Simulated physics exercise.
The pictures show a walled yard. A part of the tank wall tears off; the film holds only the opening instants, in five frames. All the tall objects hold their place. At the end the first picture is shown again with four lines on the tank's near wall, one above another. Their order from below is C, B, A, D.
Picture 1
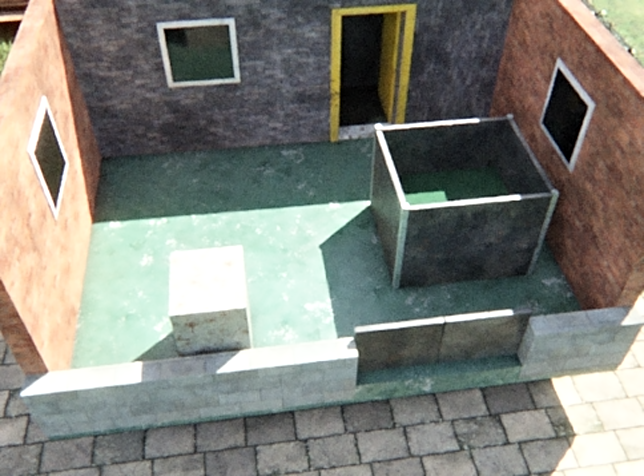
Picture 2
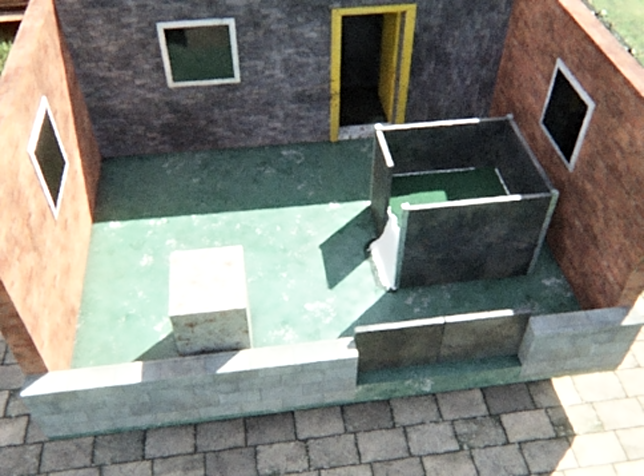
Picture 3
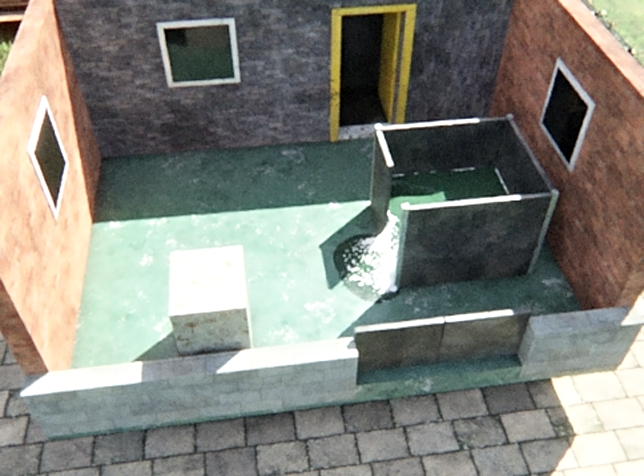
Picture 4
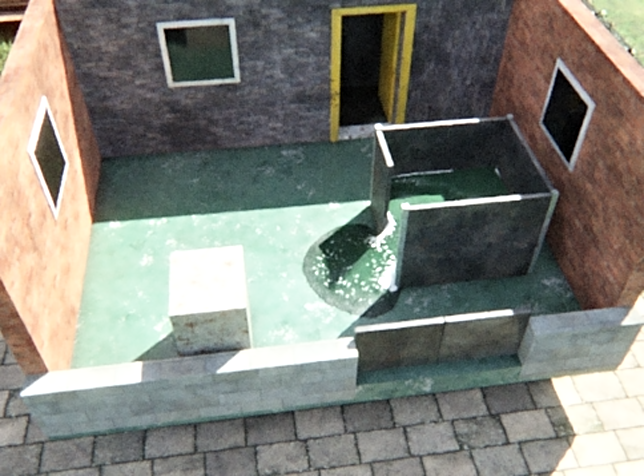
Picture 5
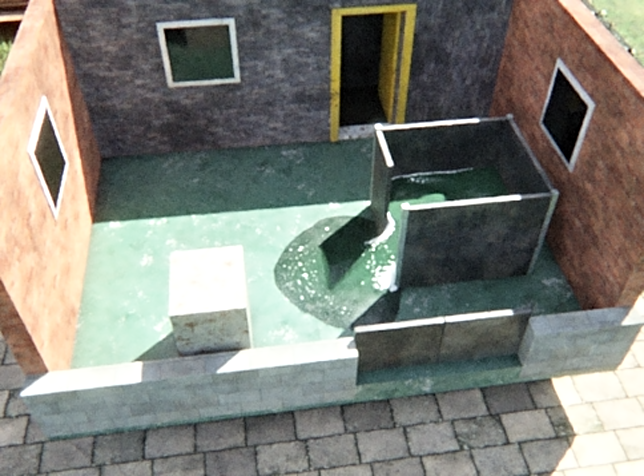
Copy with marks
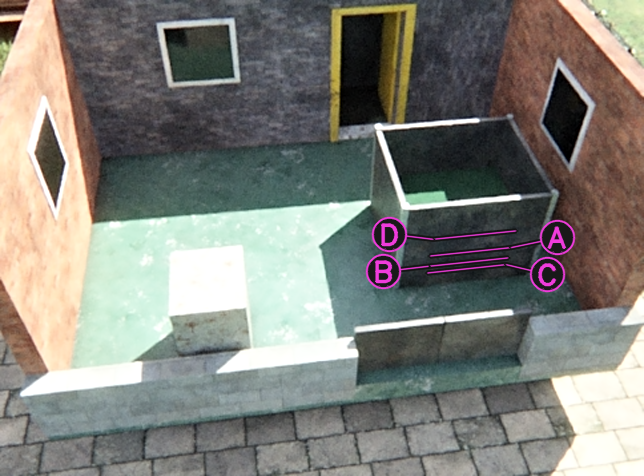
Water bursts from the left side of a dark, open-topped tank and spreads leftward in a rounded, foam-flecked sheet over the green floor, while the camera stays still. The tank stands at the right of a walled yard seen from above. Around it are reddish-brown side walls, a grey back wall with a yellow doorway, a pale block at left and a low front wall.
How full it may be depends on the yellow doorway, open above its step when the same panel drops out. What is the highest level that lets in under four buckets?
That is line D.
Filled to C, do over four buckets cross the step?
No, not at all.
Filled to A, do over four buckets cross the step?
No, that is safe.
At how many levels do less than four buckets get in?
All of the four.
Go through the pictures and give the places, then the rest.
The first picture shows water in the tank at rest, its middle at (452, 207); foot of the yellow doorway at (367, 138); shut gate at (442, 324).
In the second picture, 1 % of the ground under water, visible out to (388, 287).
In the third picture, 3 % of the ground under water, visible out to (341, 252).
In the fourth picture, 6 % of the ground under water, visible out to (310, 262).
In the fifth picture, 9 % of the ground under water, visible out to (284, 282).
In magenta, A at (470, 251); B at (468, 262); C at (466, 268); D at (474, 235); from the bottom up C, B, A, D.
With A, nothing gets over.
With B, nothing gets over.
With C, nothing gets over.
With D, a bucket or two gets in.
